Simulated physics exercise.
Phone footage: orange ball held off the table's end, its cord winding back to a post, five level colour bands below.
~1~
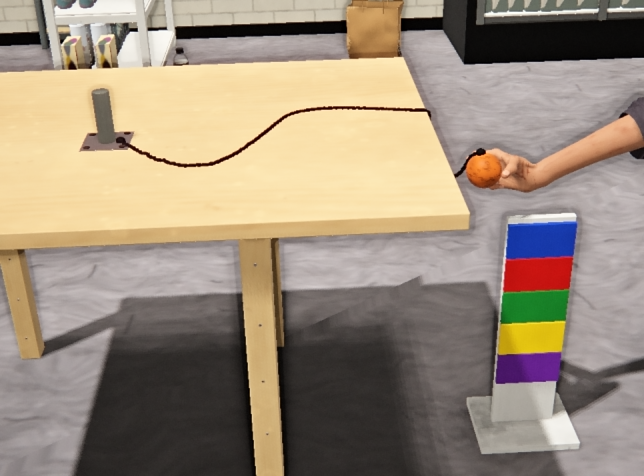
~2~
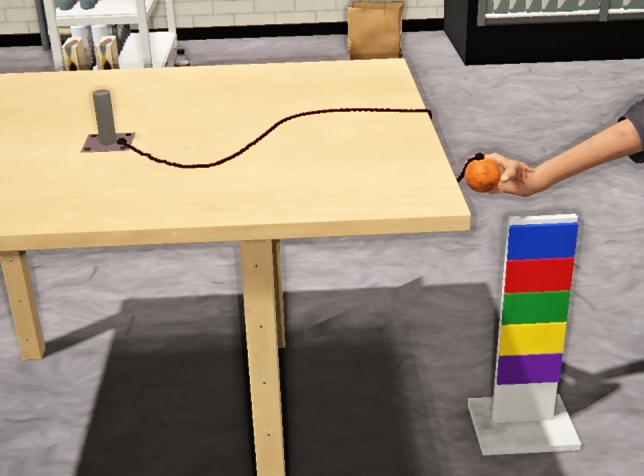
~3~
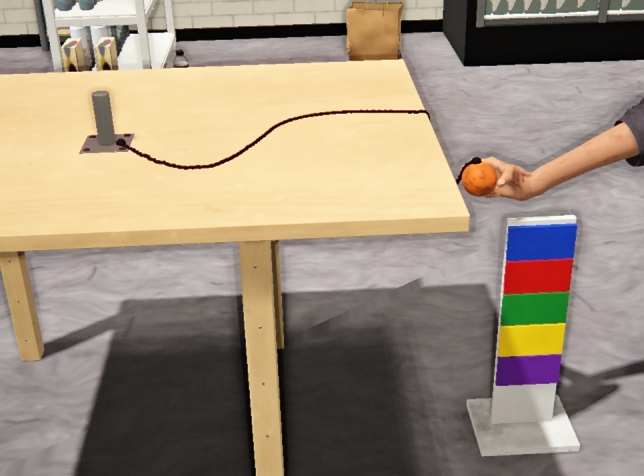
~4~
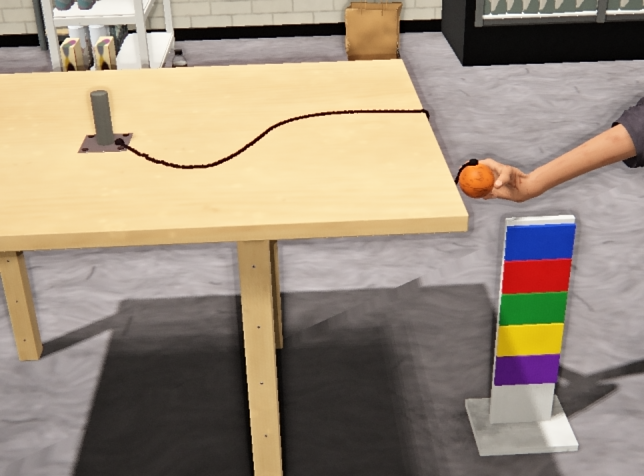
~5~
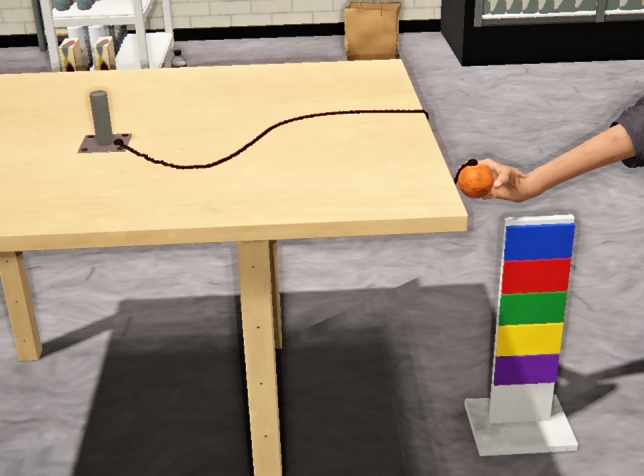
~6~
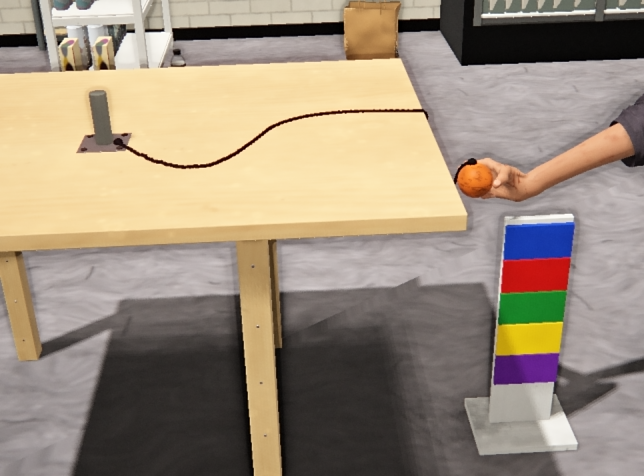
The clip opens on a hand holding an orange ball just off the right end of a wooden table, its dark cord winding back to a post, with a stand of coloured bands below. The hand eases the ball very slightly left and down, then keeps it nearly still.
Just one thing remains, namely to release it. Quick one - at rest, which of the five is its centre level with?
At yellow.
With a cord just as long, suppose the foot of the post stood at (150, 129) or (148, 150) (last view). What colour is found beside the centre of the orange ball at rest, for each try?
Taking the two spots in turn: Purple, then purple.
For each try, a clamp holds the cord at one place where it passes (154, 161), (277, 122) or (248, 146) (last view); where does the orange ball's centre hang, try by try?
The pixel places are (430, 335), (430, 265) and (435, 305), one per try.
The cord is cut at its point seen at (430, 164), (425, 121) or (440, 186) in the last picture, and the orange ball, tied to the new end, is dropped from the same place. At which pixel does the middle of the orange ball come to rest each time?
Try by try: (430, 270), (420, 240) and (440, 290).
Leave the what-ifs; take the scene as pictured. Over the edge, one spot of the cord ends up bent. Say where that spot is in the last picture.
Approximately at (336, 113) in the final frame.
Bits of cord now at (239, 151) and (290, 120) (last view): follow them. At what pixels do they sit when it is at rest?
(289, 138) and (383, 136), approximately.
A little later, ball near (449, 325); level with green.
Next, ball near (394, 359); level with yellow.
Later still, ball near (445, 348); level with yellow.
When it is over, ball near (423, 357); level with yellow. Its middle rests at the yellow band.
